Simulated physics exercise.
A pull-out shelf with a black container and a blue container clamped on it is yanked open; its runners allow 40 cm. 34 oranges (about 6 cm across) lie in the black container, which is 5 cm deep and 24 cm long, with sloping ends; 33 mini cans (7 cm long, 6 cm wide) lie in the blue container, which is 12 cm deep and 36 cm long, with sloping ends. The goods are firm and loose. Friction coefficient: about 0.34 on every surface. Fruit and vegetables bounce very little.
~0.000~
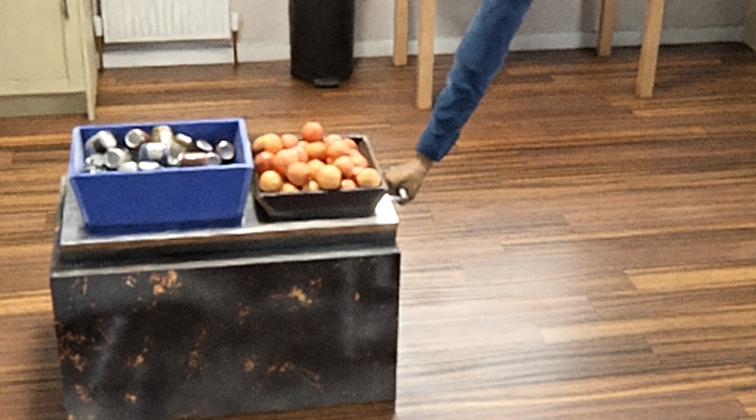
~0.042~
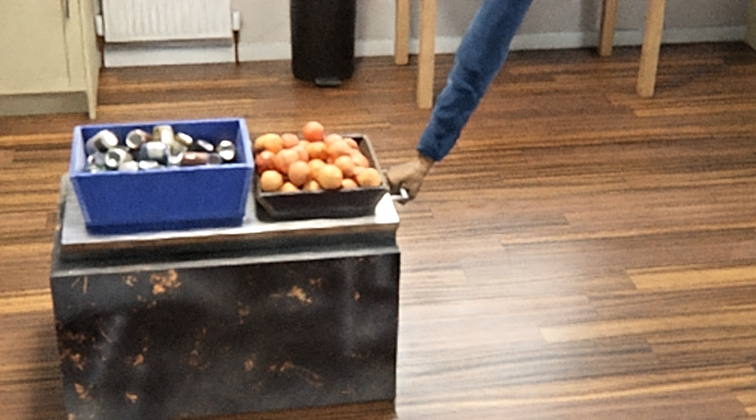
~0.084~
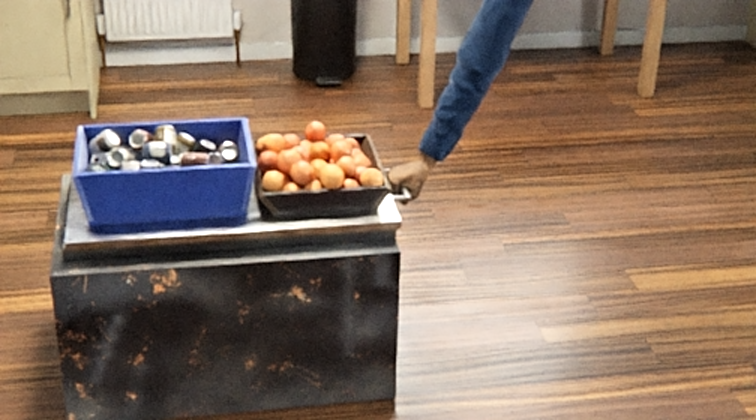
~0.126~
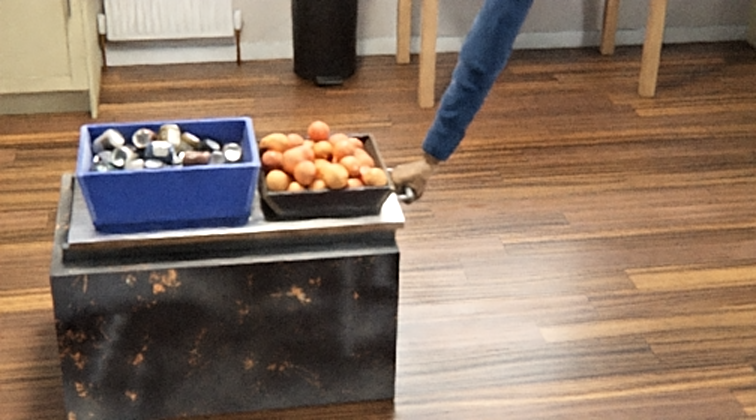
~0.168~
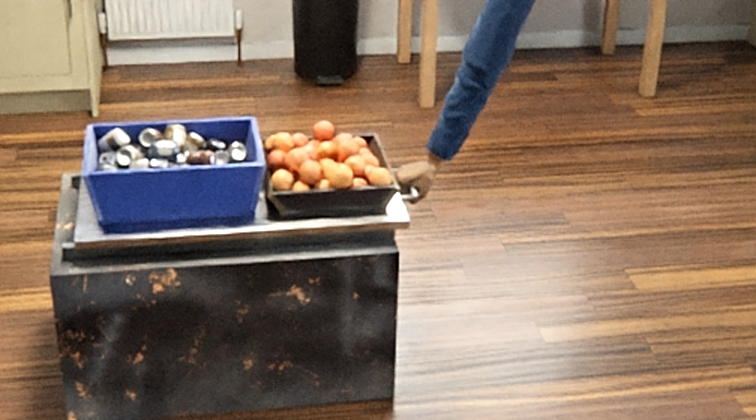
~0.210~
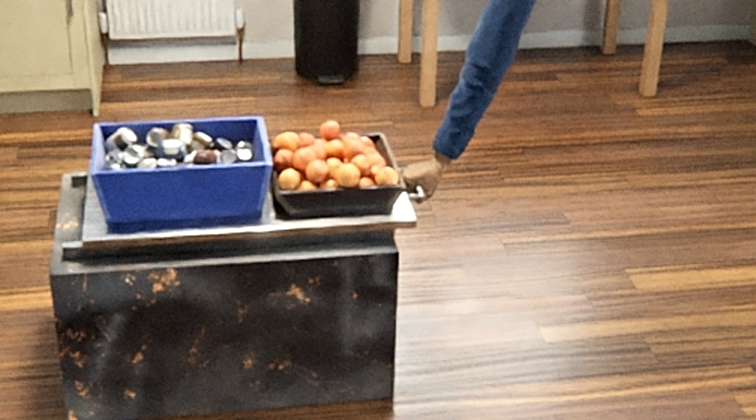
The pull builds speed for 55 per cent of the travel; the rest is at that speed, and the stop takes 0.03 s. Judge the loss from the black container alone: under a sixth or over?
Out of the black container go less than a sixth of the oranges.
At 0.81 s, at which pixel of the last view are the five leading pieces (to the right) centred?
Around (506, 153).
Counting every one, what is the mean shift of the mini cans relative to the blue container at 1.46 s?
About 2 cm to the right.
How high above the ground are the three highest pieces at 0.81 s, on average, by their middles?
Some 64 cm up.
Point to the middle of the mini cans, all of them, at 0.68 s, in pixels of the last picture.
Near (321, 163).
After 0.61 s, end of travel.
After 0.68 s, black container 34 in, 0 out and blue container 33 in, 0 out.
After 0.81 s, black container 33 in, 1 out and blue container 33 in, 0 out.
After 1.03 s, black container 33 in, 1 out and blue container 33 in, 0 out.
When it is over (at 1.46 s), black container 32 in, 2 out and blue container 33 in, 0 out. Asked share, 2 of 34, 6 per cent.
